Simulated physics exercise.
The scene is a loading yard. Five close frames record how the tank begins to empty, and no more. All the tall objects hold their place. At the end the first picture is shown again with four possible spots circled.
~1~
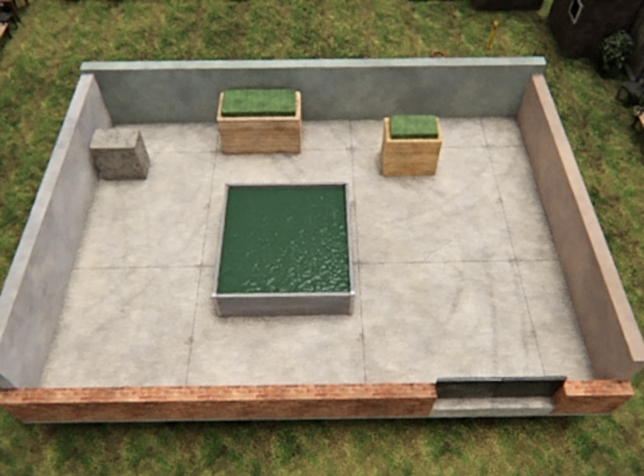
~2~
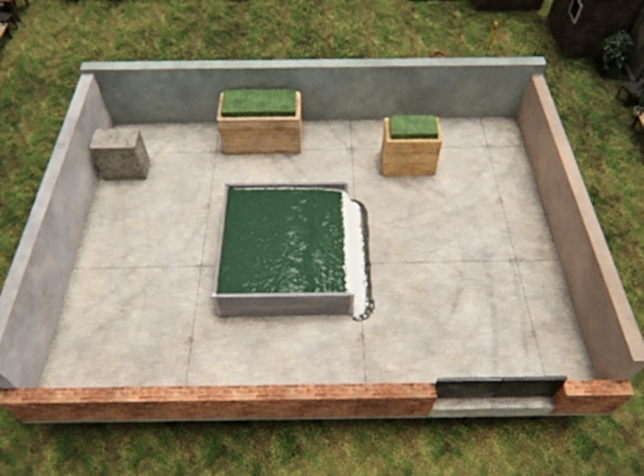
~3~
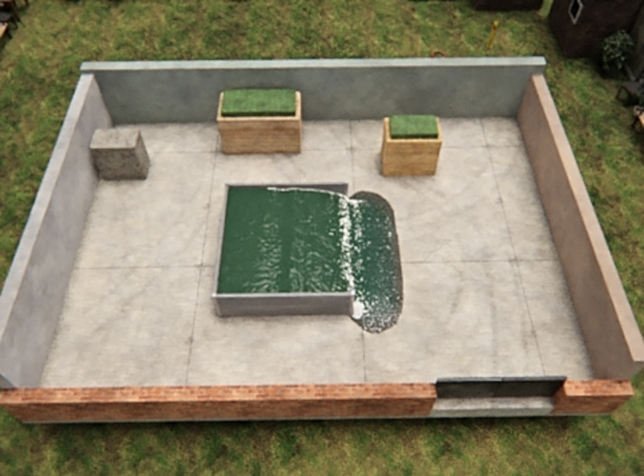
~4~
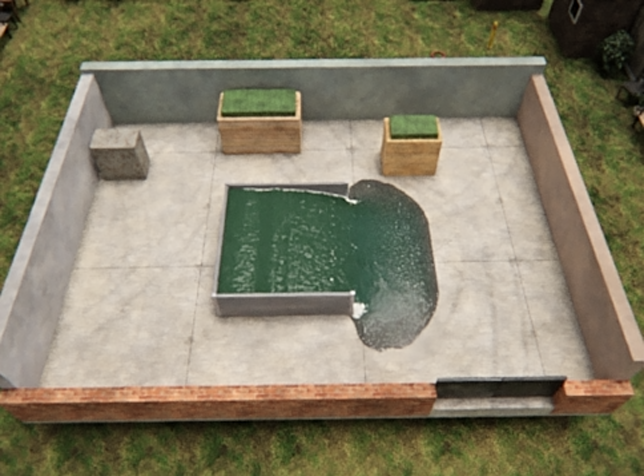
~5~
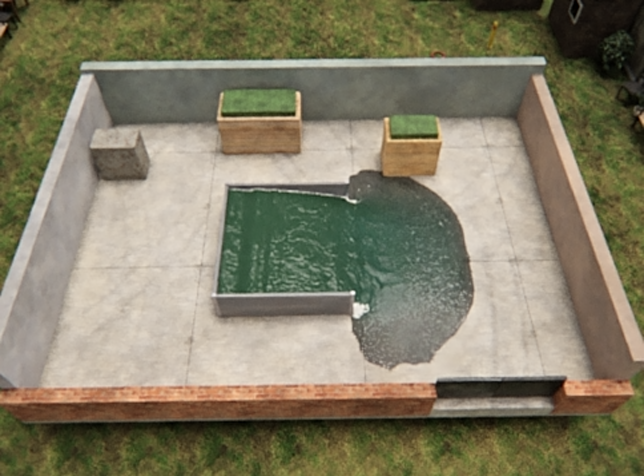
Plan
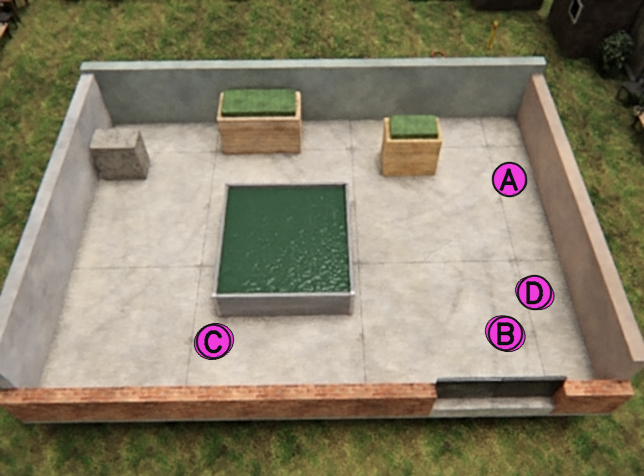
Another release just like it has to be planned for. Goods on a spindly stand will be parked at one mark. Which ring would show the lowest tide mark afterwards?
Ring C.
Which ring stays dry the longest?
Ring C.
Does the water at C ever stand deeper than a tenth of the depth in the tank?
Yes, clearly.
On the marked copy, A at (509, 179); B at (505, 333); C at (213, 341); D at (534, 292).
With A, the water peaks at about 42 % of the depth that stood in the tank.
With B, the water peaks at about 53 % of the depth that stood in the tank.
With C, the water peaks at about 19 % of the depth that stood in the tank.
With D, the water peaks at about 50 % of the depth that stood in the tank.
